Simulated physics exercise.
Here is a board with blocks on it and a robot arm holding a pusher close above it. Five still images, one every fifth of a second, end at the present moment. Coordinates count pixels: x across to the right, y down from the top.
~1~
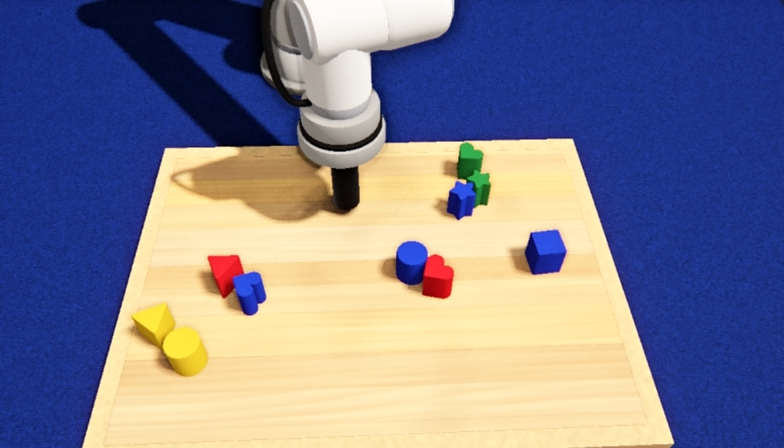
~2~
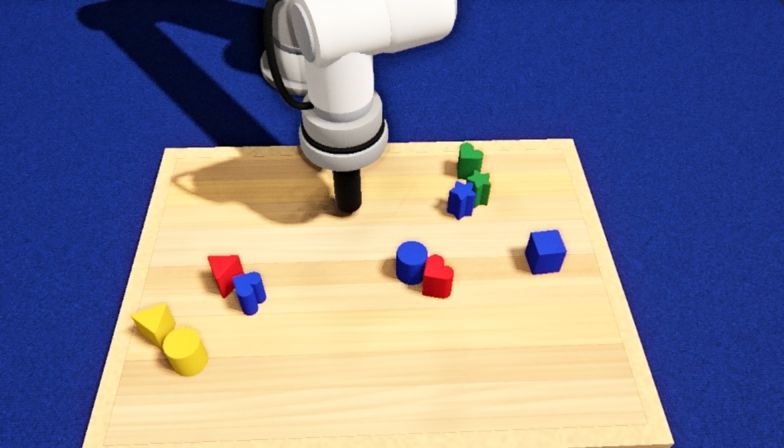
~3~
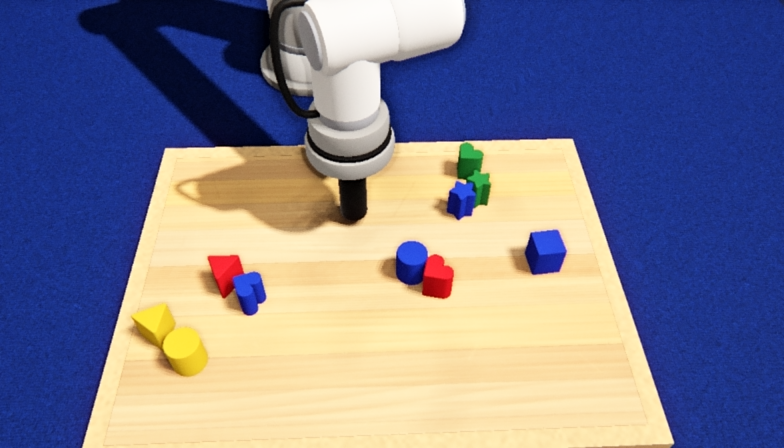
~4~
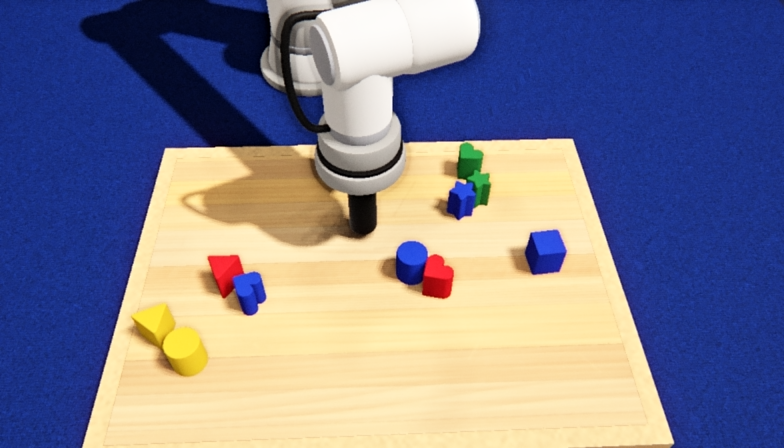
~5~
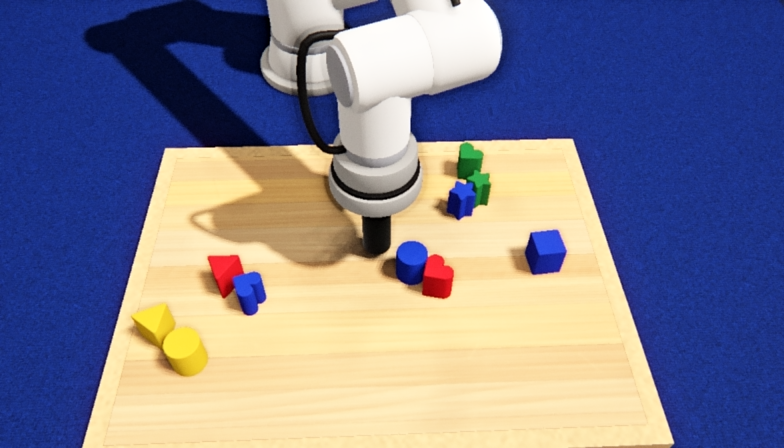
A white robot arm with a black pusher reaches over a pale wooden board on a blue surface, seen from above at a fixed angle. Yellow blocks sit at the lower left, red and blue ones beside them, a blue cylinder and red heart near the middle, and green and blue blocks toward the right. The pusher moves slightly down and right, nearing the cylinder, while every block stays still.
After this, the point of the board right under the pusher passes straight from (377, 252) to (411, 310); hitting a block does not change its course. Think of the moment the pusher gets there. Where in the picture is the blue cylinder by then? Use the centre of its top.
Its top middle: (429, 260).
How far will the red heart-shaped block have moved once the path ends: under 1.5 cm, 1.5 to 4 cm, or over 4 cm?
It gets moved 1.5 to 4 cm.
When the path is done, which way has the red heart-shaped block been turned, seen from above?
Answer: Clockwise.
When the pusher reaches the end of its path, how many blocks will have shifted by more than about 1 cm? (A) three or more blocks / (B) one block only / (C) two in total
Choice C: Two in total.
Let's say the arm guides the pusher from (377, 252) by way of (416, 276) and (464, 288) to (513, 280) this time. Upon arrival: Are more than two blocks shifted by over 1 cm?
No, it doesn't check out.
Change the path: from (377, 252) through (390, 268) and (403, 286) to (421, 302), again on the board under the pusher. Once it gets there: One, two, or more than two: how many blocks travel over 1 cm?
It should be two, as far as I can tell.
The first path, step by step. Halfway along, pusher (394, 274); blue cylinder (425, 259); red heart-shaped block (451, 270), turned 25° clockwise.
At the end, pusher (412, 304); blue cylinder (429, 260); red heart-shaped block (455, 272), turned 25° clockwise.
